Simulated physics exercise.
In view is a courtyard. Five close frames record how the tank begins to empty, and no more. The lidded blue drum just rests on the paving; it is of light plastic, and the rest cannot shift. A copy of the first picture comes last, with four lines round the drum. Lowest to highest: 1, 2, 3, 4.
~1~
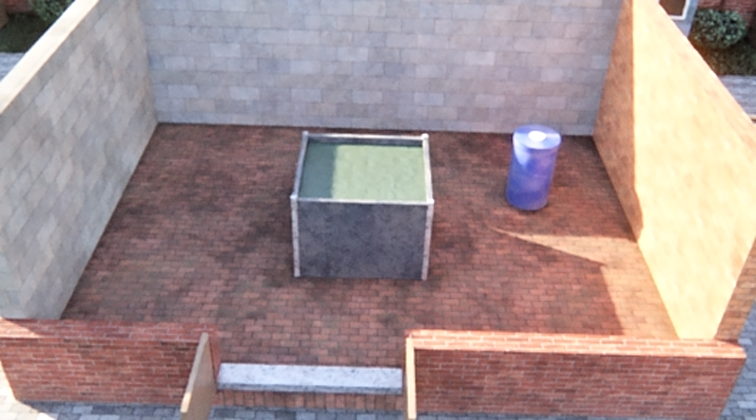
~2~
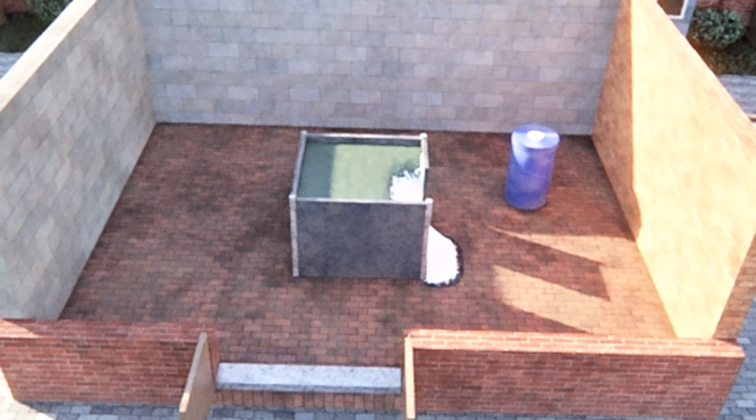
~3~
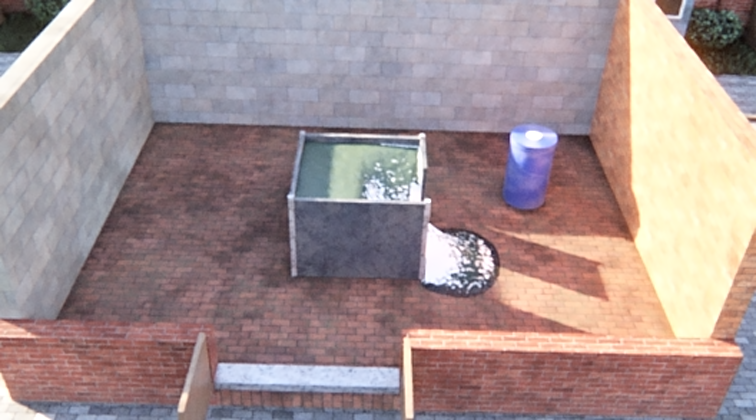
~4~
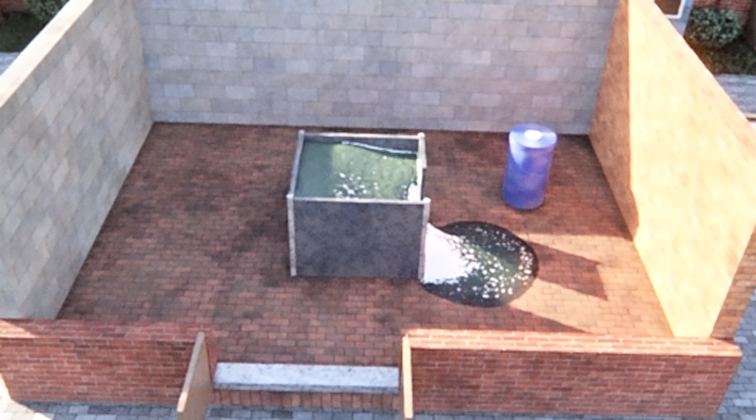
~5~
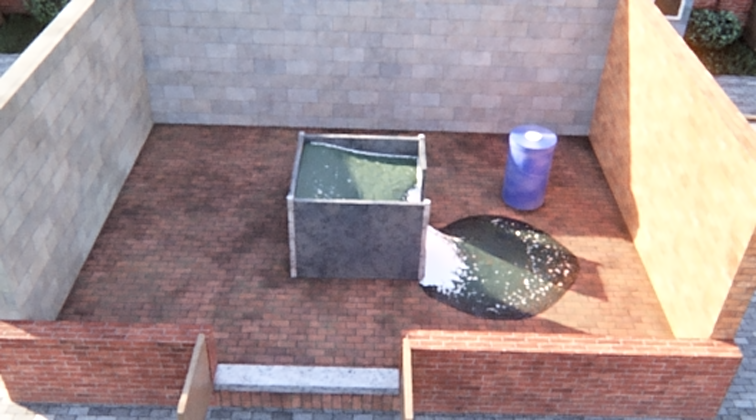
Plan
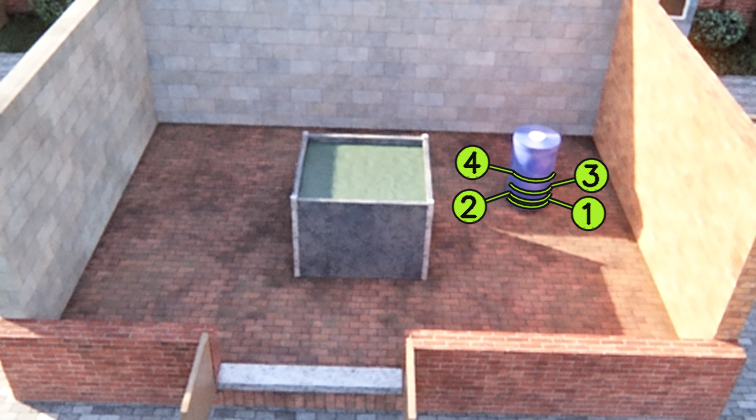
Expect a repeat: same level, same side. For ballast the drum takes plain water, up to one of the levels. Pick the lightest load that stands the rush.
Level 2.
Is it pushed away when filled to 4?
No, not at all.
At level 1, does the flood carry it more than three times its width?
No, it does not.
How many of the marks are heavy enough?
Three of them.
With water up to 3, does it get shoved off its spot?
No, not at all.
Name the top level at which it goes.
It is 1.
On the marked copy, 1 at (530, 207); 2 at (531, 201); 3 at (533, 193); 4 at (535, 181); from the bottom up 1, 2, 3, 4.
Choosing 1, it is pushed about its own width away.
Choosing 2, it does not move.
Choosing 3, it does not move.
Choosing 4, it does not move.
